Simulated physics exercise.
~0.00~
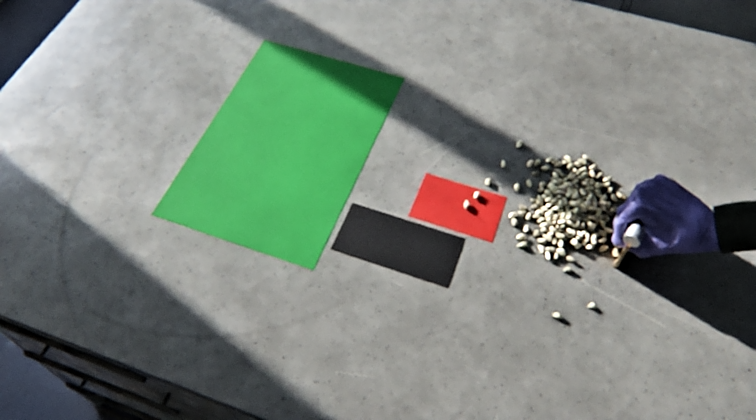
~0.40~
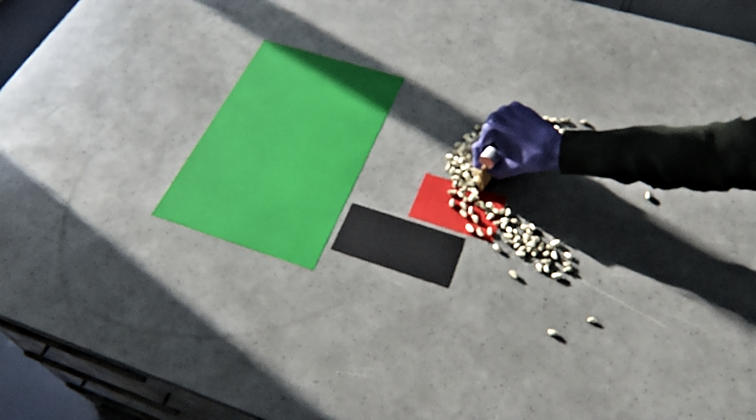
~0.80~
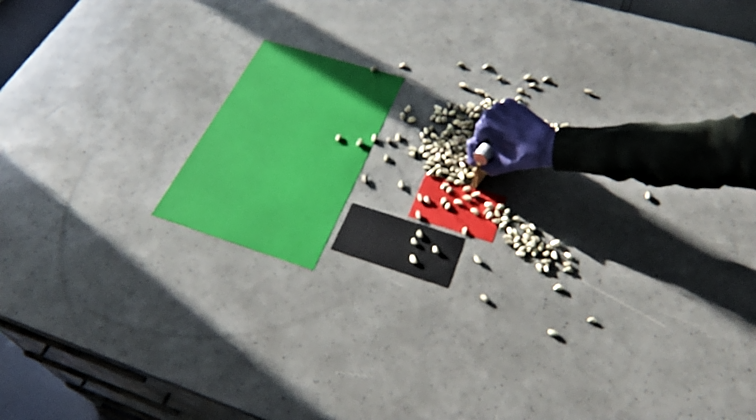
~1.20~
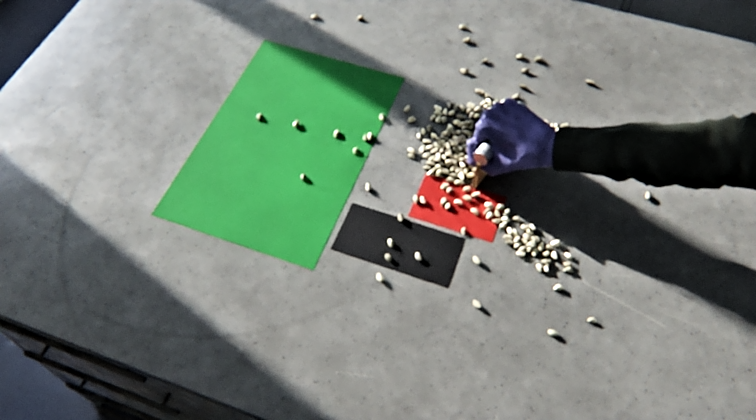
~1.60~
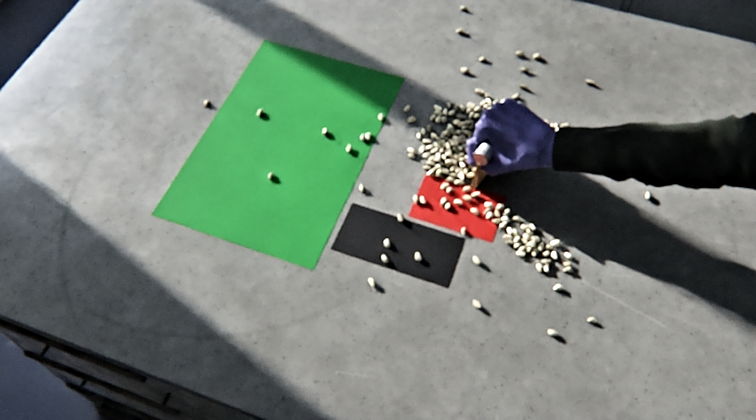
A purple-gloved hand in a dark sleeve holds a small scraper beside a heap of white beans on a grey tabletop, seen from above at a slant. A large green sheet lies to the left, with a smaller black sheet and a red one between it and the heap. The hand sweeps left and slightly upward, dragging the beans into a long band across the red sheet. It then stops, while loose beans scatter onward over the black and green sheets. Finally the hand rests by the pile, with most beans off the sheets.
